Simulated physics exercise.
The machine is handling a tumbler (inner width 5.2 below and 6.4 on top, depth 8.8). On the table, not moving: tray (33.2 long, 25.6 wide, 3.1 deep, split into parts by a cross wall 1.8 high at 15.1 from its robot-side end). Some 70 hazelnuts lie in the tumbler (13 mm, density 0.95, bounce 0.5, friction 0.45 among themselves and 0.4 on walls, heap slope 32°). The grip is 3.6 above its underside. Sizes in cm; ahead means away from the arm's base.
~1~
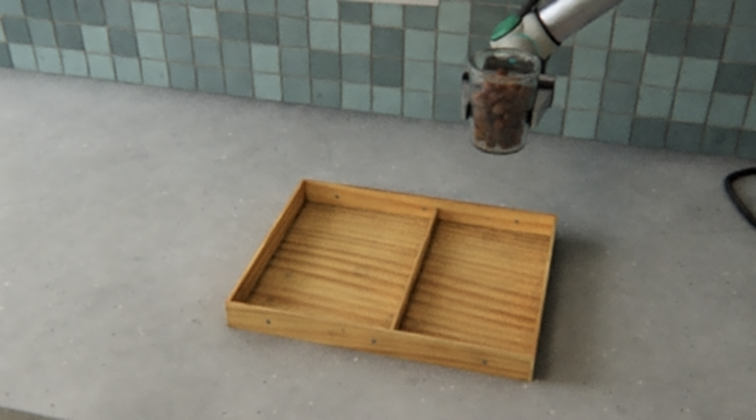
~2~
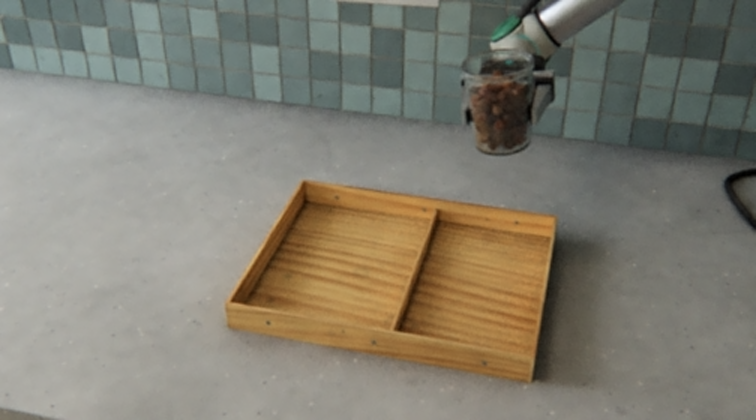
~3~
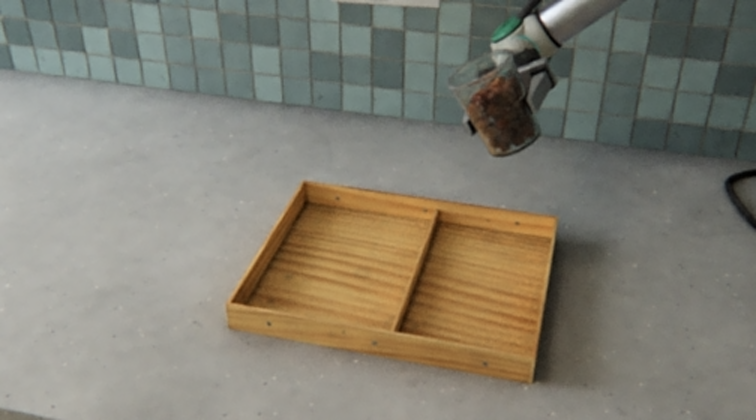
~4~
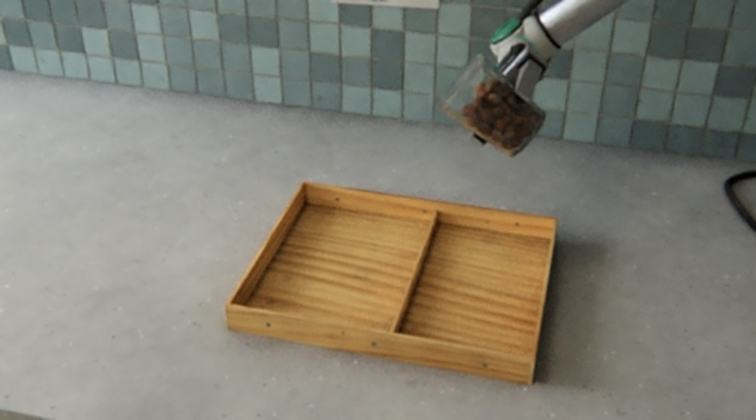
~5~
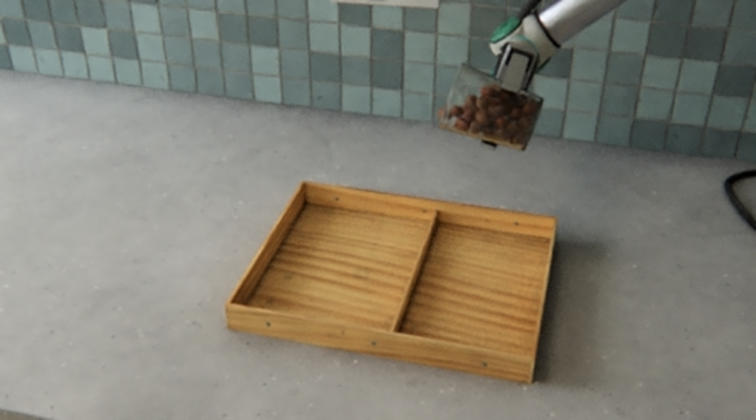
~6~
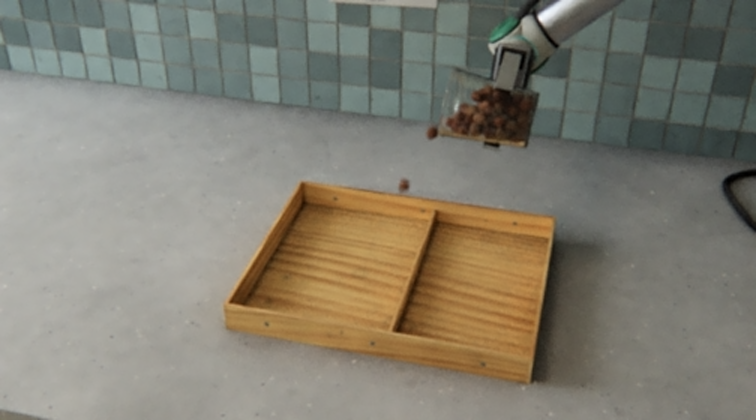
Robot arm tilting a clear tumbler of hazelnuts leftward above a divided wooden tray on a grey counter, one nut dropping out.
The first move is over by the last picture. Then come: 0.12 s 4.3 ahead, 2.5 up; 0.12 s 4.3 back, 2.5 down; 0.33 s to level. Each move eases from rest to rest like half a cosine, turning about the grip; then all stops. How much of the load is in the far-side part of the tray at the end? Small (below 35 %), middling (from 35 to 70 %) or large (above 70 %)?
A large share, above 70 %, ends in the far-side part of the tray.
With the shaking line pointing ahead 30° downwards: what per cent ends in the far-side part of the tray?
About 40 per cent.
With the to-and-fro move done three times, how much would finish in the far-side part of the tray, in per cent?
It would be near 90 per cent.
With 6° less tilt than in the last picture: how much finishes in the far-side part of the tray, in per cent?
About 75 per cent.
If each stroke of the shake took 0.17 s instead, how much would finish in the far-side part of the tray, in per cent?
It would be near 45 per cent.
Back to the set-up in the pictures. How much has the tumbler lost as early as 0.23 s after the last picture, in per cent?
About 65 per cent by then.
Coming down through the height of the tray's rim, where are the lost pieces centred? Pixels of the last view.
Near (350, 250).
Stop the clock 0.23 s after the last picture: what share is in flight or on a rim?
Roughly 61 per cent.
Then, 0.23 s after the last picture, tilted 84° forward, highest piece 24 above the table; 25 in the tumbler, 2 in the far-side part, 42 in flight or on a rim.
Then, 0.46 s after the last picture, tilted 22° forward, highest piece 26 above the table; 57 in the far-side part, 8 in the tumbler, 2 in the robot-side part, 2 in flight or on a rim.
Then, 0.77 s after the last picture, level, highest piece 22 above the table; 55 in the far-side part, 8 in the tumbler, 4 on the table or floor, 2 in the robot-side part.
Then, 1.82 s after the last picture, level, highest piece 22 above the table; 55 in the far-side part, 8 in the tumbler, 4 on the table or floor, 2 in the robot-side part.
Final count, 55 in the far-side part, 8 in the tumbler, 4 on the table or floor, 2 in the robot-side part. That is 80 % in the far-side part of the tray.
